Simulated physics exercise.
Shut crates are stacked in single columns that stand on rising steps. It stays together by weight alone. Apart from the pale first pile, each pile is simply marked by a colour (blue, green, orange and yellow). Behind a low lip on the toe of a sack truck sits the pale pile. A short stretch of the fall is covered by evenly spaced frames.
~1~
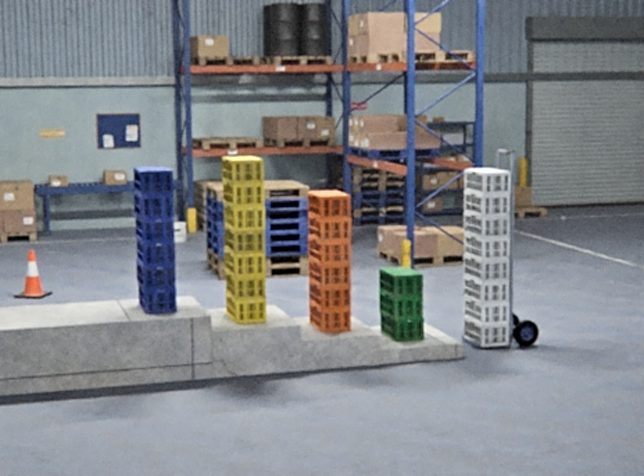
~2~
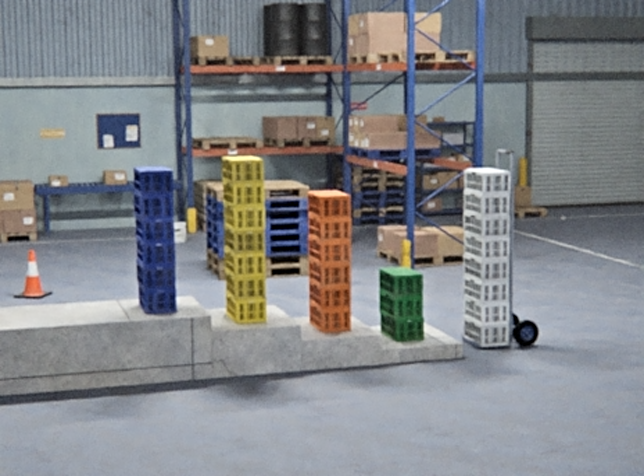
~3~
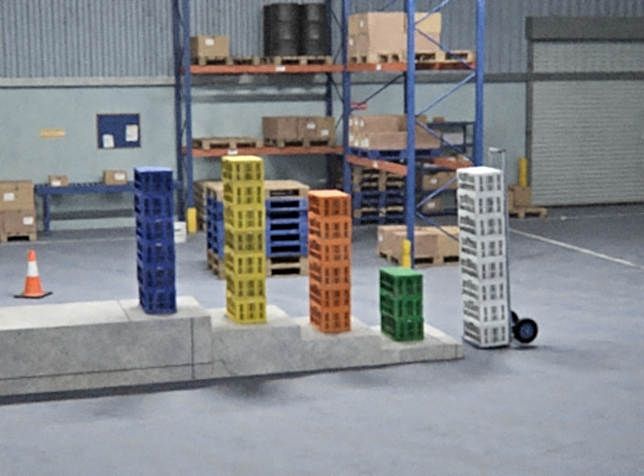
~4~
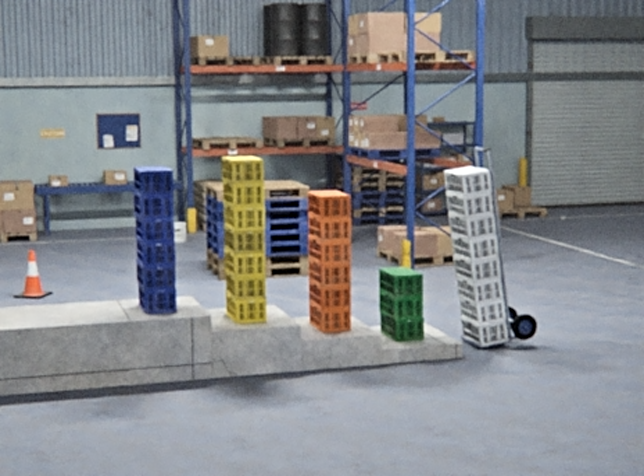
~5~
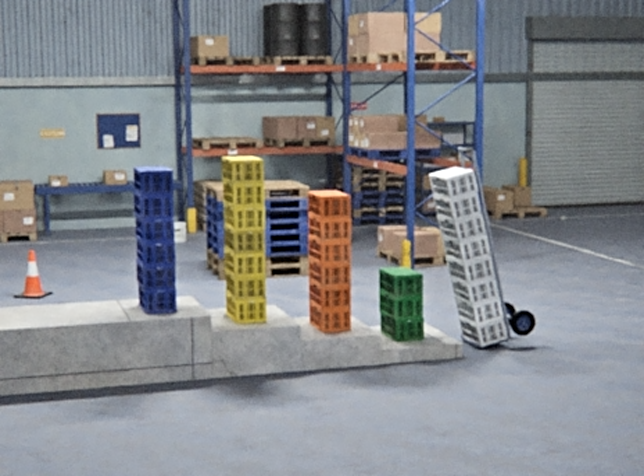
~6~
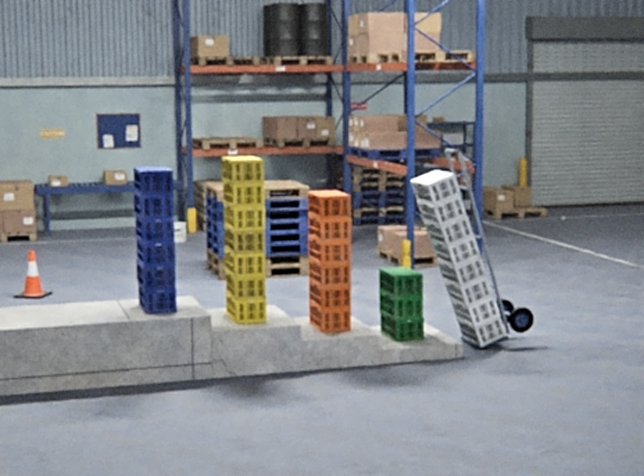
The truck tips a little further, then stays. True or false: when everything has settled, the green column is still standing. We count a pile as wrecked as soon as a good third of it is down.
True.
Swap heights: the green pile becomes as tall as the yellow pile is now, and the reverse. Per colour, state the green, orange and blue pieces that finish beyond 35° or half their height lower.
Per pile: Green 6; orange 4; blue 0.
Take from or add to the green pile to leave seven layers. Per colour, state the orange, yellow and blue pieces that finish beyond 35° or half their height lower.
Orange: 5; yellow: 7; blue: 5.
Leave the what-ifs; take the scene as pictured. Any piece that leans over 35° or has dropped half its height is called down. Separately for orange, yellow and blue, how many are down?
Orange 5, yellow 6, blue 6.
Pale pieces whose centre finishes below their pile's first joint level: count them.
The number works out at 2.
Soon, 7 of the pale pile down; none of the 3 green crates down (0 of 22 in all colours); top green crate tipped a little; top orange crate tipped a little.
A while on, 7 of the pale pile down; none of the 3 green crates down (12 of 22 in all colours); top green crate tipped clearly; top yellow crate tipped well over, about its own height lower.
Finally, 7 of the pale pile down; none of the 3 green crates down (17 of 22 in all colours); top green crate tipped clearly; top blue crate on its side. Seen by the last camera, middles, top green crate near (375, 286).
